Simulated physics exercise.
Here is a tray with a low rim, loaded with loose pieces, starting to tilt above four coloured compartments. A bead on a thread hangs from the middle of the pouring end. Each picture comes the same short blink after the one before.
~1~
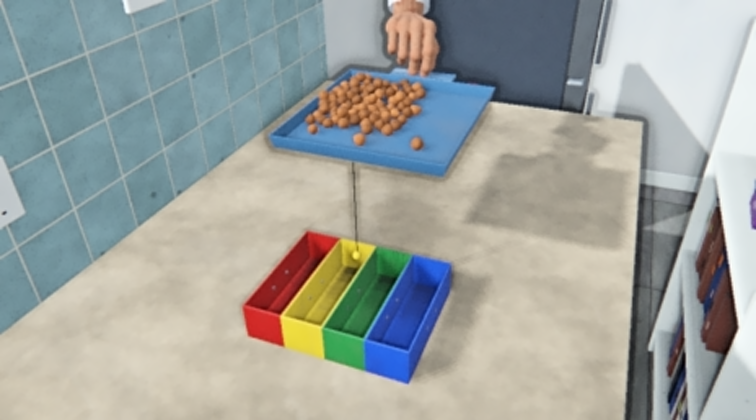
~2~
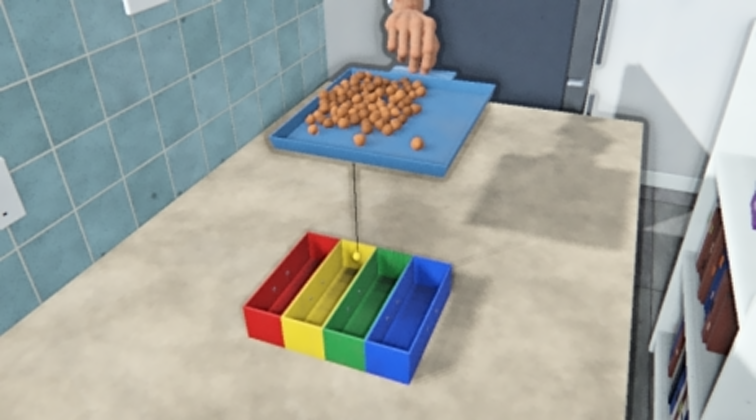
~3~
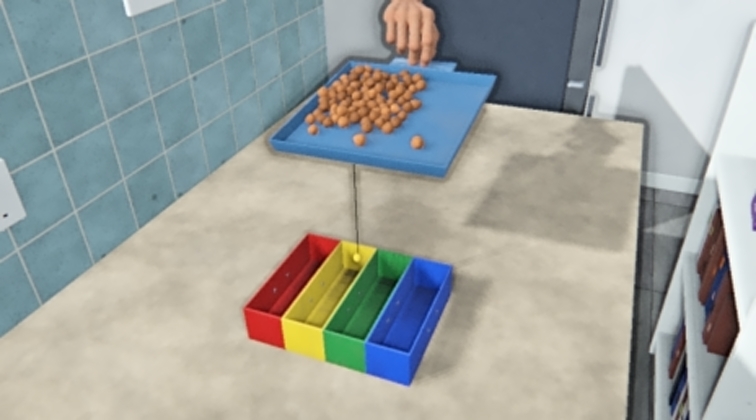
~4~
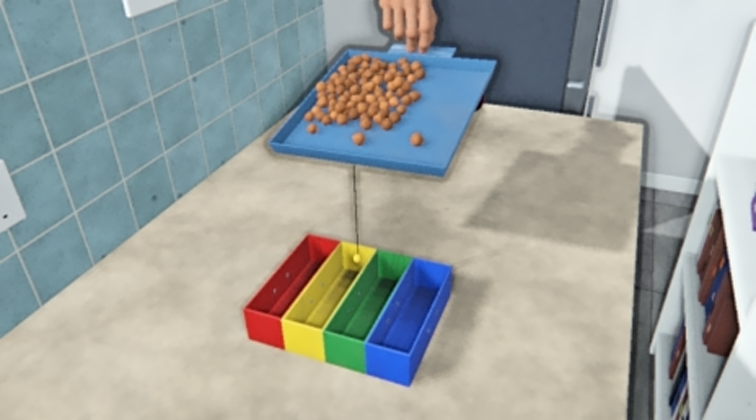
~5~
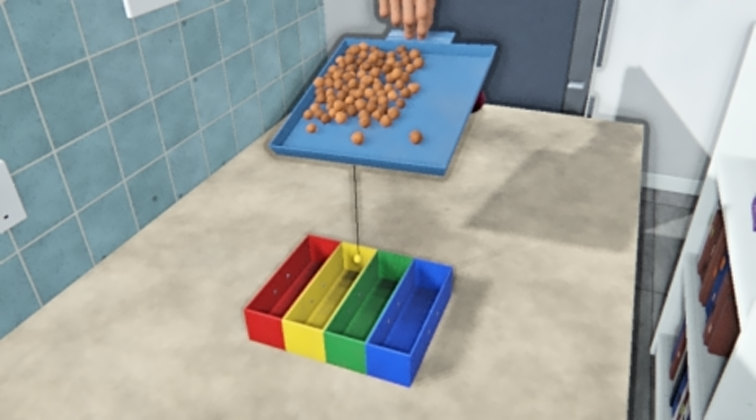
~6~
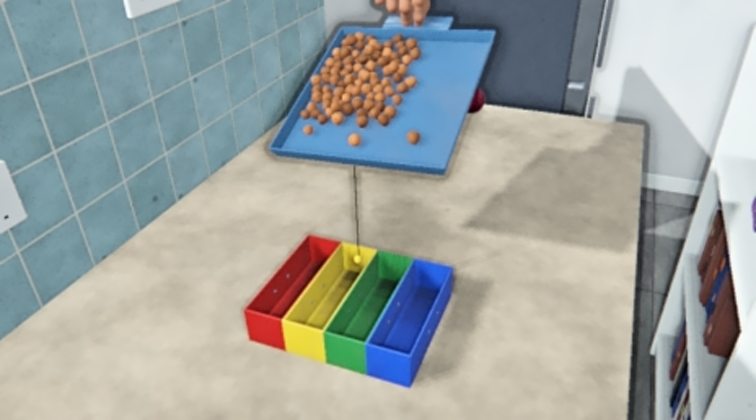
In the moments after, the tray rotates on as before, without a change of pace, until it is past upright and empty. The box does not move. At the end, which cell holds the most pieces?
Fullest: The red cell.
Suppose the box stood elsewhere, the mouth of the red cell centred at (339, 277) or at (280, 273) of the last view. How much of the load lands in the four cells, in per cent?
First some 30, then 80 per cent.
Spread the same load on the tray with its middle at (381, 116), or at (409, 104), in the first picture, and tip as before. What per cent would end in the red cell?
In turn 20 and 30 in a hundred.
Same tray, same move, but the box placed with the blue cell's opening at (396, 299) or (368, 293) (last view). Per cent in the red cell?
Roughly 40 per cent, and 20 per cent.
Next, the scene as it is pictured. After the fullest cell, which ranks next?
It is the cell in yellow.
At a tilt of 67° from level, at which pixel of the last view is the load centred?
Roughly at (315, 131).
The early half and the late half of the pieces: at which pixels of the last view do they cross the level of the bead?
At about (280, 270), then at (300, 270).
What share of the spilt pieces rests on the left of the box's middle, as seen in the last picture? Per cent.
Near 100 %.
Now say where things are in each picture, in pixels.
The first picture shows corners of the pouring end (273, 135) and (443, 164), level; middle of the load (368, 101), hazelnuts; bead on its thread (357, 255); red cell (264, 323); yellow cell (303, 335); green cell (344, 346); blue cell (387, 359).
The second picture shows corners of the pouring end (274, 136) and (444, 164), level; middle of the load (369, 100).
The third picture shows corners of the pouring end (273, 139) and (443, 165), tipped barely, lowest at the left corner; middle of the load (368, 96).
The fourth picture shows corners of the pouring end (273, 141) and (443, 165), tipped a little, lowest at the left corner; middle of the load (367, 88).
The fifth picture shows corners of the pouring end (273, 144) and (442, 165), tipped clearly, lowest at the left corner; middle of the load (366, 81).
The sixth picture shows corners of the pouring end (273, 146) and (442, 165), tipped clearly, lowest at the left corner; middle of the load (364, 75), roughly a quarter on the move; red cell (265, 327); yellow cell (304, 338); green cell (345, 350); blue cell (388, 363).
Just after the last frame, tray tipped steeply; the larger part on the tray; just a few in the red cell; just a few in the yellow cell; about a tenth falling or outside the box.
A moment on, tray tipped past a quarter turn; about a tenth on the tray; roughly a quarter in the red cell; about a tenth in the yellow cell; just a few in the green cell; roughly two thirds falling or outside the box.
Further on, tray tipped past a quarter turn; roughly a third in the red cell; roughly a quarter in the yellow cell; about a tenth in the green cell; just a few in the blue cell; roughly a third falling or outside the box.
When it is over, tray tipped past a quarter turn; roughly a third in the red cell; roughly a quarter in the yellow cell; about a tenth in the green cell; just a few in the blue cell; roughly a third outside the box.
